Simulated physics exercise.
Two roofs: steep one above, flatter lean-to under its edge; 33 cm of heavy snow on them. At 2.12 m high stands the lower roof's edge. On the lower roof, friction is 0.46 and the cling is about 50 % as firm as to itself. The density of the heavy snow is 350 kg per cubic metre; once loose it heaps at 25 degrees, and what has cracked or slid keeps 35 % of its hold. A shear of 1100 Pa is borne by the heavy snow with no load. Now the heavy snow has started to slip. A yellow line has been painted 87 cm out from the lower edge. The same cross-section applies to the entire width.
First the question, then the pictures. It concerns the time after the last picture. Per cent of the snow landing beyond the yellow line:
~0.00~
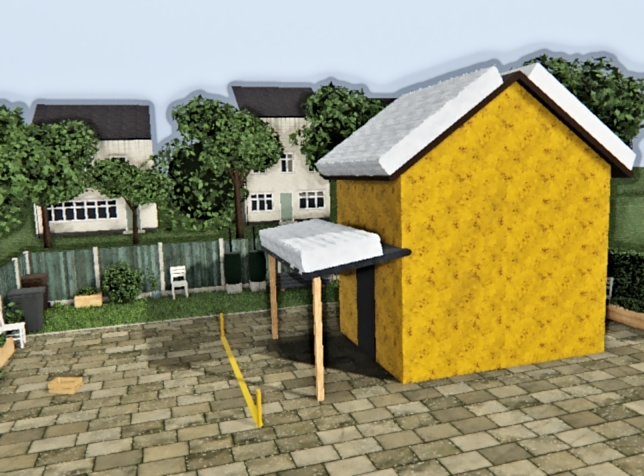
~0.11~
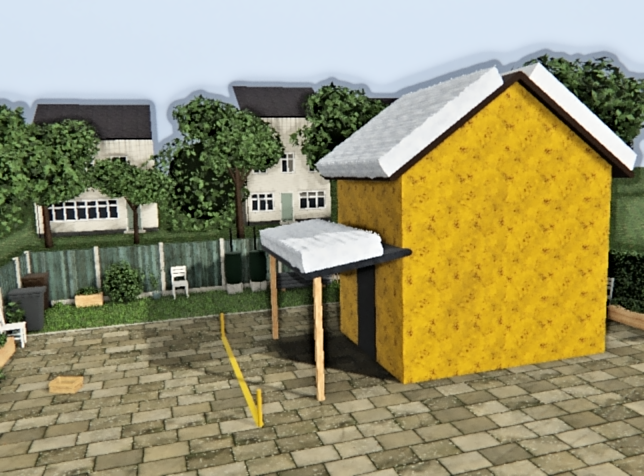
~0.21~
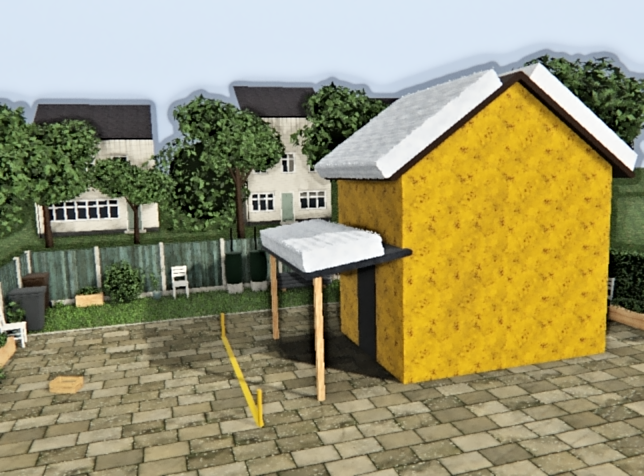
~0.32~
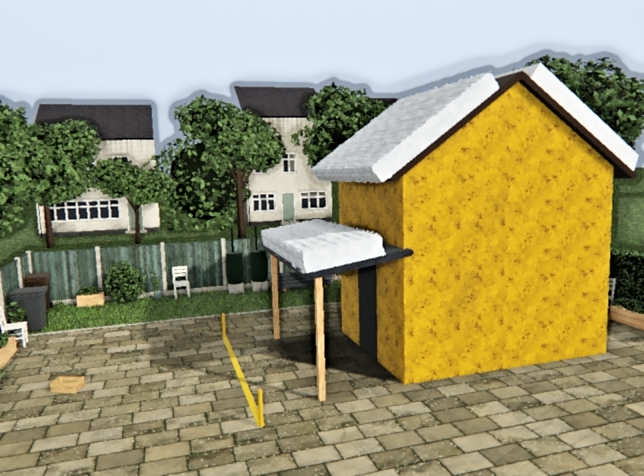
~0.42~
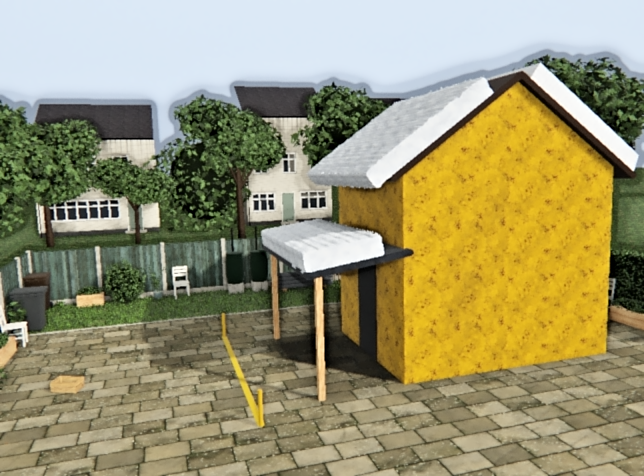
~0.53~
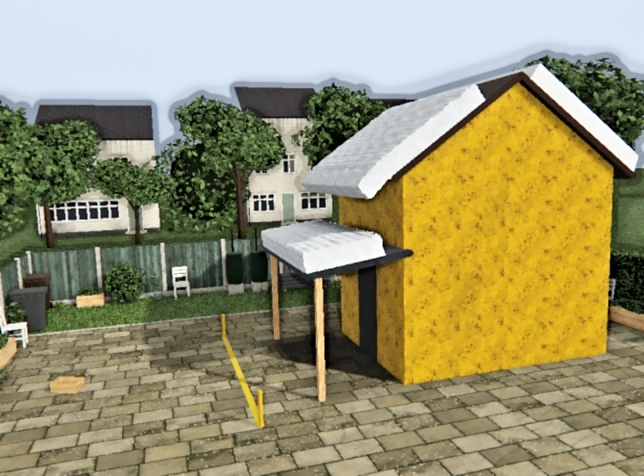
Roughly 50 %.
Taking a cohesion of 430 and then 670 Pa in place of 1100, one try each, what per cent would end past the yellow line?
Respectively 60 % and 60 %.
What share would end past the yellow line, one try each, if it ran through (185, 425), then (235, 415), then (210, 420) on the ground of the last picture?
Respectively about 20 in a hundred, 40 in a hundred and 30 in a hundred.
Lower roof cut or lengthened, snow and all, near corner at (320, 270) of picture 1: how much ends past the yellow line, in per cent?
Share past the line: Close to 60 %.
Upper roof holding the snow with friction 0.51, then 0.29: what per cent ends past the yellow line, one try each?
It would be 12 % the first time and 40 % the second.
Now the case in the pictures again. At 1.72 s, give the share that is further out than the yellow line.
30 percent.
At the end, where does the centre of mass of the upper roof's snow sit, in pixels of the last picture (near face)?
Position: About (217, 395).
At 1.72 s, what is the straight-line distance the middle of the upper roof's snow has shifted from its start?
Straight-line shift: Roughly 4.2 m.
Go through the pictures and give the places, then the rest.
Leading edge of the heavy snow at (388, 174), in the first picture.
Leading edge of the heavy snow at (387, 175), its middle shifted 1.9 cm, in the second picture.
Leading edge of the heavy snow at (385, 177), its middle shifted 7.7 cm, 3 % of it past the upper edge, in one piece, in the third picture.
Leading edge of the heavy snow at (381, 168), its middle shifted 18 cm, 7 % of it past the upper edge, in one piece, in the fourth picture.
Leading edge of the heavy snow at (375, 165), its middle shifted 32 cm, 12 % of it past the upper edge, in one piece, in the fifth picture.
Leading edge of the heavy snow at (367, 181), its middle shifted 51 cm, 20 % of it past the upper edge, cracking, in the sixth picture.
After 1.07 s, none is below the lower edge and 0 % is past the line.
After 1.72 s, 41 % is below the lower edge and 28 % is past the line.
After 2.36 s, 61 % is below the lower edge and 50 % is past the line.
After 3.00 s, 71 % is below the lower edge and 50 % is past the line.
After 3.80 s, at the end, 71 % is below the lower edge and 50 % is past the line.
